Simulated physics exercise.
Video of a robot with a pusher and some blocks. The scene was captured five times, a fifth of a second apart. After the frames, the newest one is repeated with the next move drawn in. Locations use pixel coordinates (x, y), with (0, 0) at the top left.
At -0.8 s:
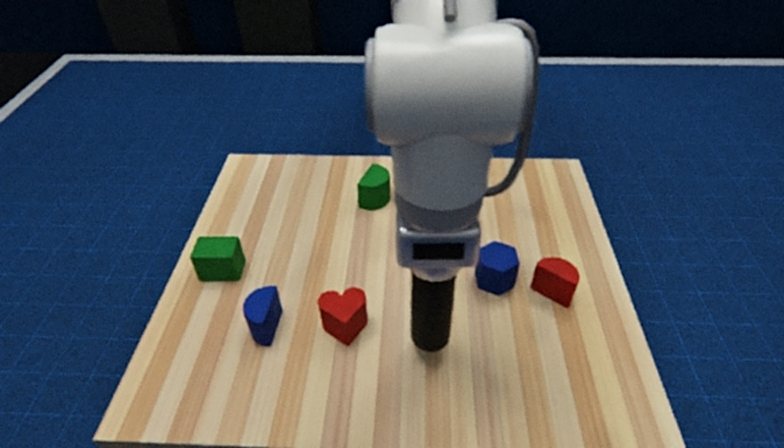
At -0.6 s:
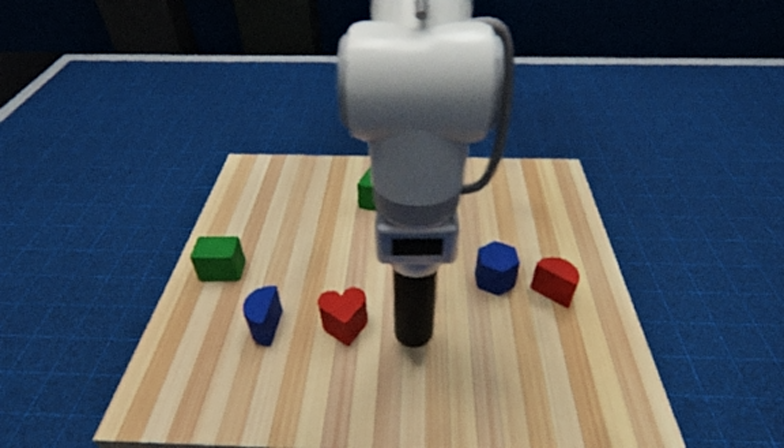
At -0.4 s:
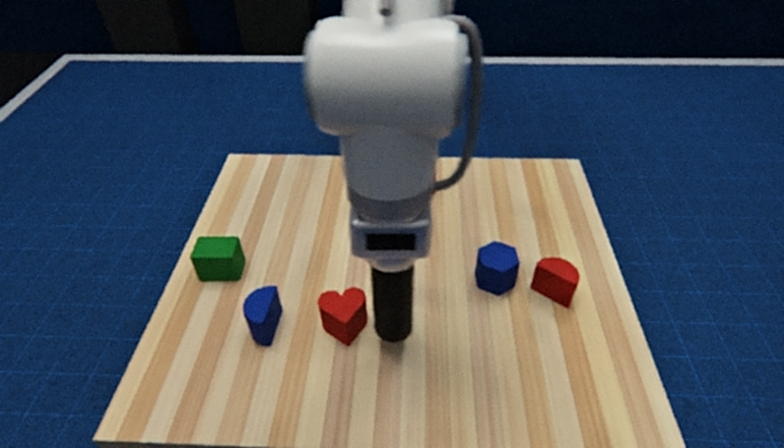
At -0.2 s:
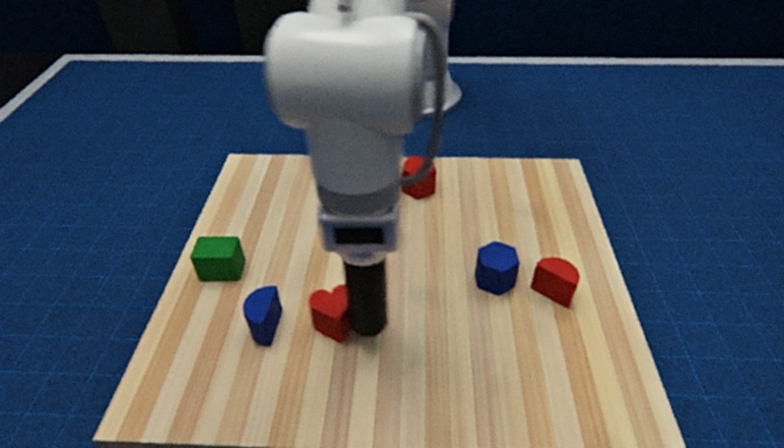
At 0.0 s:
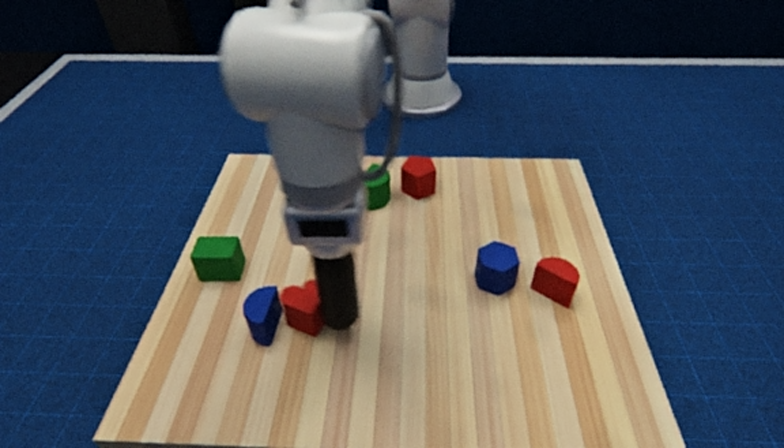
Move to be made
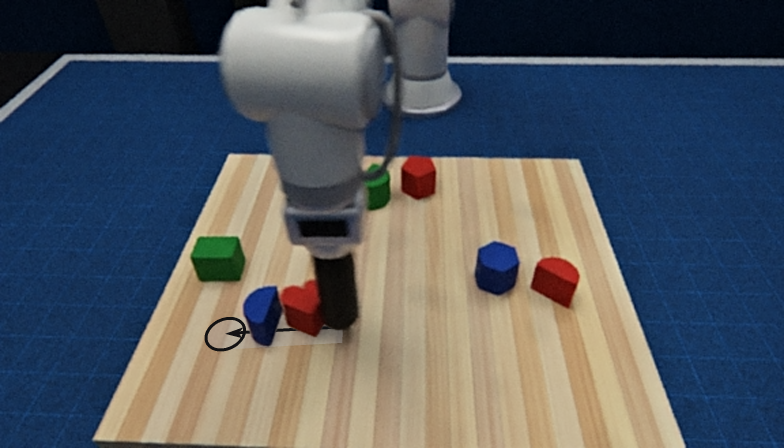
On a wooden board, a robot arm moves left and pushes a red heart block leftward.
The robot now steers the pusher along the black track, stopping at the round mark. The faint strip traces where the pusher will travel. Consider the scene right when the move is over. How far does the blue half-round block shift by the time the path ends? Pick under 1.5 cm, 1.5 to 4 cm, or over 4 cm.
The displacement of the blue half-round block is above 4 cm.
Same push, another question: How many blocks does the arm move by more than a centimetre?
The number is two.
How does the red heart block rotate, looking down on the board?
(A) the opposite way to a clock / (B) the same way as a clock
B (the same way as a clock)
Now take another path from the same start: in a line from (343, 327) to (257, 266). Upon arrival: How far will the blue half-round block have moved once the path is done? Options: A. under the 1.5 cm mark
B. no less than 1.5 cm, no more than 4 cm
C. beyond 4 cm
Option B.
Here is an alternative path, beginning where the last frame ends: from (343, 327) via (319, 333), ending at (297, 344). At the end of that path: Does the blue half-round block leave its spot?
Yes, I think so.
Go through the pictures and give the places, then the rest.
The first frame shows tip of the pusher at (430, 335), middles of tops, green rectangular block at (214, 246), blue half-round block at (259, 302), red heart block at (342, 302).
The second frame shows pusher at (414, 331), nothing pushed.
The third frame shows pusher at (393, 327), nothing pushed.
The fourth frame shows pusher at (369, 321), red heart block at (333, 300).
The fifth frame shows pusher at (341, 315), green rectangular block at (214, 246), blue half-round block at (259, 302), red heart block at (305, 295).
The line goes from (343, 327) directly to (225, 334).
The first path, step by step. One third of the way, pusher at (300, 317); blue half-round block at (245, 302), turned 50° anticlockwise; red heart block at (272, 288), turned 20° clockwise.
Two thirds of the way, pusher at (261, 319); blue half-round block at (225, 305), turned 15° anticlockwise; red heart block at (256, 279), turned 50° clockwise.
At the end, pusher at (221, 322); green rectangular block unmoved; blue half-round block at (188, 303), turned 15° clockwise; red heart block at (254, 278), turned 60° clockwise.
